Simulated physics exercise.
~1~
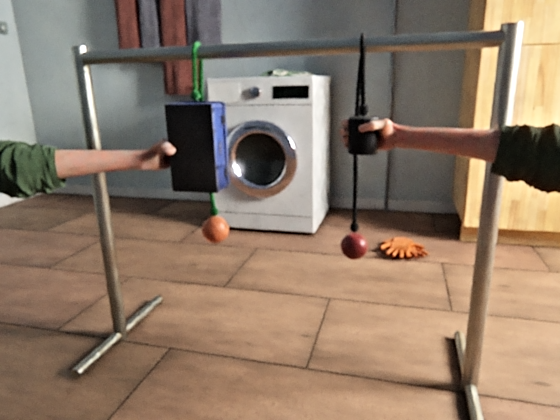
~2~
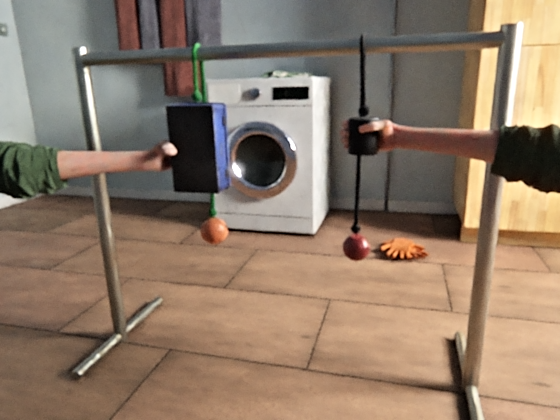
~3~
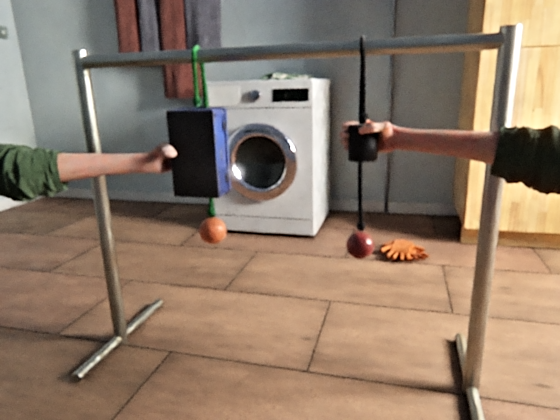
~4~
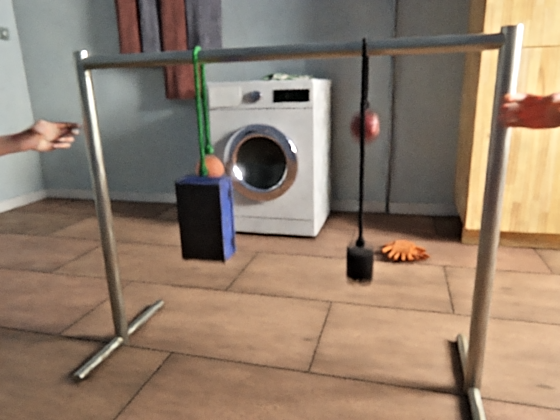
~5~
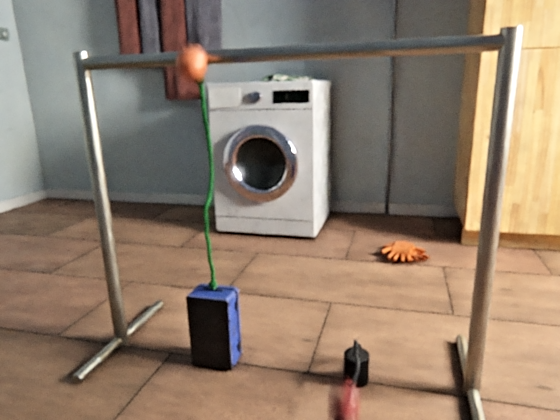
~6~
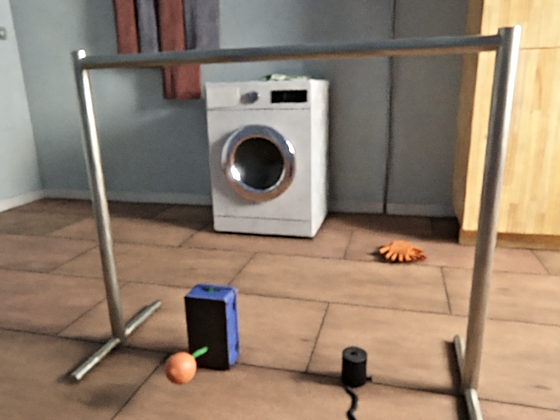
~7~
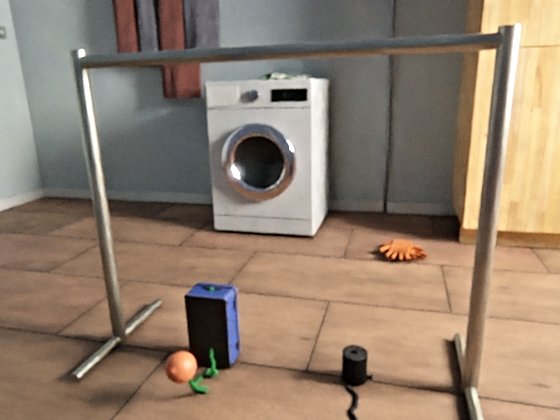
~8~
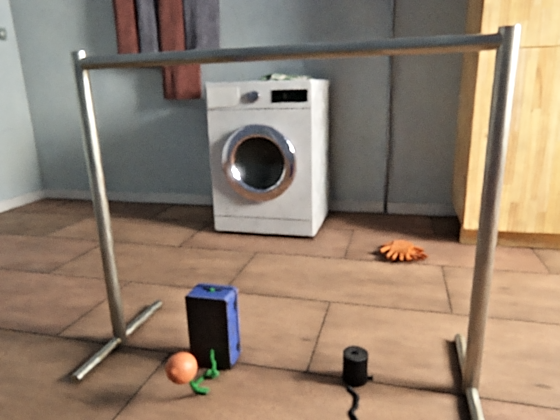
A blue and black box and a small black cylinder are held up by two hands beneath a metal rail, in front of a washing machine. A green rope and a black rope hang over the rail, with an orange ball and a dark red ball dangling lower down. The hands let go and draw back, and both objects drop while the balls rise. The box and cylinder reach the floor as the ropes slip off the rail. The orange ball lands beside the upright box, the red one goes out of view, and everything left lies still.
